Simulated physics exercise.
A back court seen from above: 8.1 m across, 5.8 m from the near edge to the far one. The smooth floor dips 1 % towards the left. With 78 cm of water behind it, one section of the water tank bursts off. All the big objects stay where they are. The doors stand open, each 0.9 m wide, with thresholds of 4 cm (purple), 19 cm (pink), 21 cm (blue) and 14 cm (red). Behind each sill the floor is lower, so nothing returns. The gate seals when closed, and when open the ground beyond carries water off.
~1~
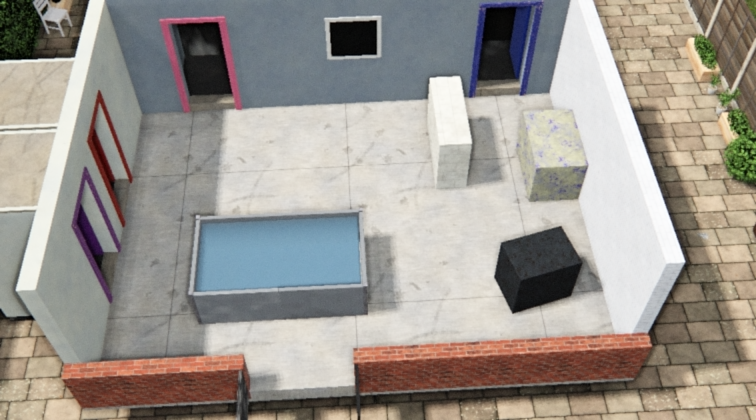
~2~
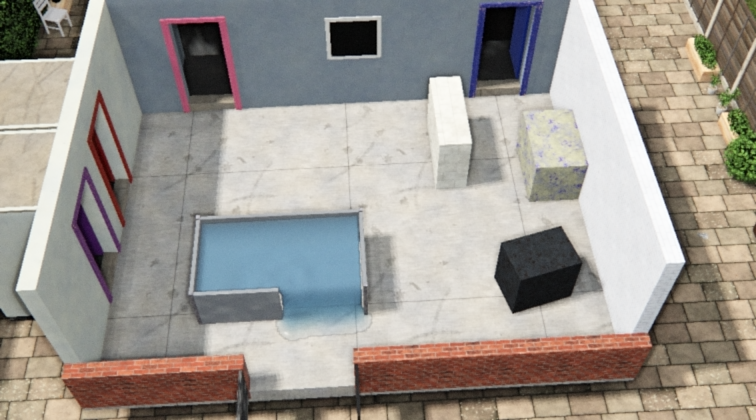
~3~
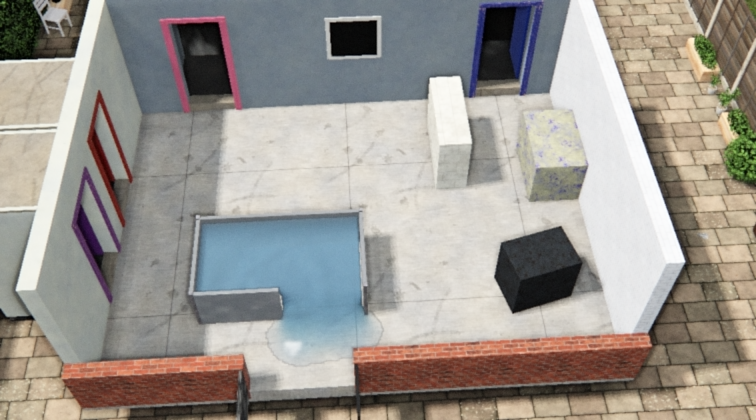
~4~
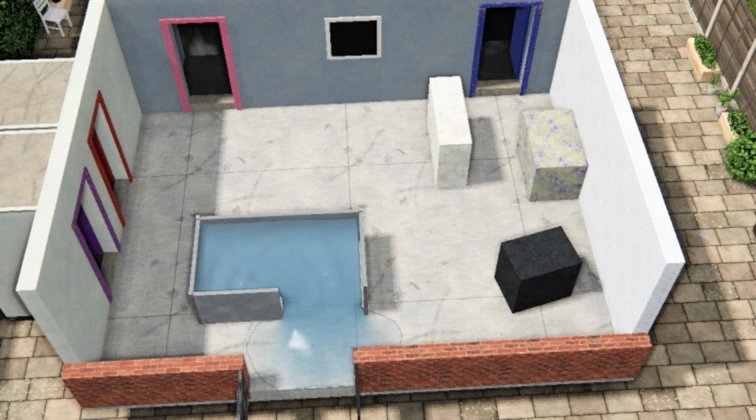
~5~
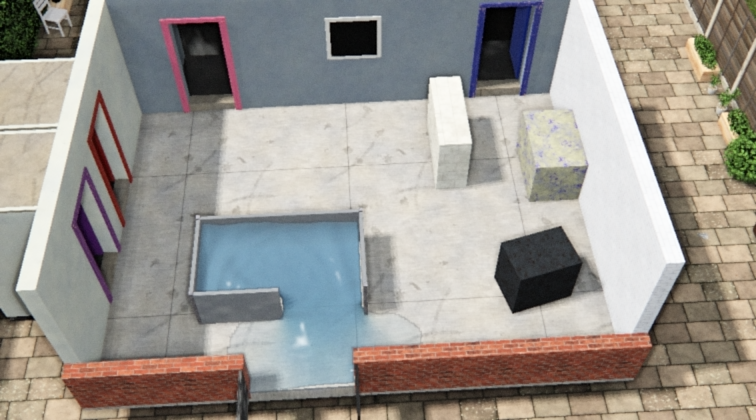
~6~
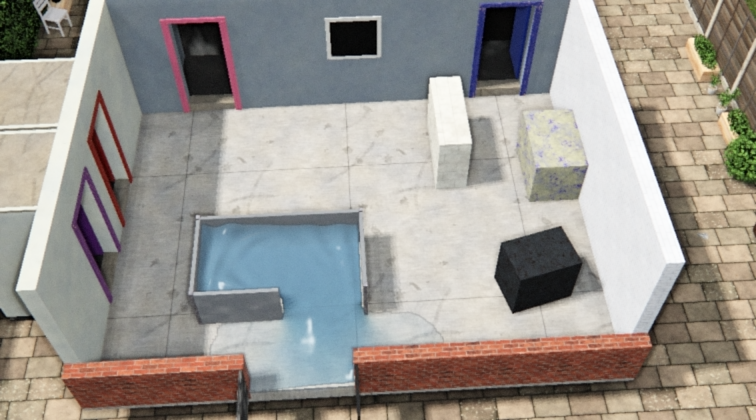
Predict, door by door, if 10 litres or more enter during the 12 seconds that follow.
Within that time: At the purple door it keeps below the limit; at the pink door it keeps below the limit; at the blue door it stays under the limit; at the red door it stays under the limit.
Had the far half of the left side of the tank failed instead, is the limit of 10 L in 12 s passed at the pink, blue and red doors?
Against that limit: Pink below, blue below, red past it.
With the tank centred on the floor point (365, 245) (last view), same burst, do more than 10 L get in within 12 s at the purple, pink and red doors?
Then: Purple past it, pink under, red under.
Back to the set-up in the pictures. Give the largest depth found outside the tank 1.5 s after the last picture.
About 35 cm.
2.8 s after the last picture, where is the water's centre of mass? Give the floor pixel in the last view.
Around (356, 297).
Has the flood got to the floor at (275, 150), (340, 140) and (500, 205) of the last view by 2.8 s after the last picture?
In that order: Still dry, not reached, under water.
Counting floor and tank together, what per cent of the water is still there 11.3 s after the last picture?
Roughly 38 in a hundred.
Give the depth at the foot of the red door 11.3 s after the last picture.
Some 4.5 cm.
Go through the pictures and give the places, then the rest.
In the first picture, still water, 78 cm deep, in the water tank at (280, 253).
In the second picture, the front is at (283, 330), 0.7 m from the gap at (323, 306); 0.3 m2 of floor is under water; 78 cm left at the back of the water tank.
In the third picture, water pours out at (323, 307) and has run 0.9 m, to a hidden place; typically 12 cm deep outside, 76 cm at the water tank's back.
In the fourth picture, the front is at a hidden place, 1.4 m from the gap at (323, 308); 2.3 m2 of floor is under water; 69 cm left at the back of the water tank.
In the fifth picture, water pours out at (323, 308) and has run 1.7 m, to a hidden place; typically 10 cm deep outside, 66 cm at the water tank's back.
In the sixth picture, the front is at a hidden place, 2.0 m from the gap at (323, 308); 3.1 m2 of floor is under water; 66 cm left at the back of the water tank.
Then, 0.7 s after the last picture water covers 10 % of the floor and is deepest (44 cm) near (356, 371); purple door not reached, pink door not reached, blue door not reached, red door not reached.
Then, 1.5 s after the last picture water covers 15 % of the floor and is deepest (35 cm) near (356, 371); purple door not reached, pink door not reached, blue door not reached, red door not reached.
Then, 2.8 s after the last picture water covers 30 % of the floor and is deepest (20 cm) near (356, 371); purple door 1 cm at the sill, 0 L in, pink door not reached, blue door not reached, red door not reached.
Then, 6.3 s after the last picture water covers 40 % of the floor and is deepest (10 cm) near (522, 320); purple door 1 cm at the sill, 0 L in, pink door not reached, blue door 4 cm at the sill, 0 L in, red door not reached.
Then, 11.3 s after the last picture water covers 75 % of the floor and is deepest (5 cm) near (356, 371); purple door 3 cm at the sill, 0 L in, pink door 2 cm at the sill, 0 L in, blue door 1 cm at the sill, 0 L in, red door 4 cm at the sill, 0 L in.
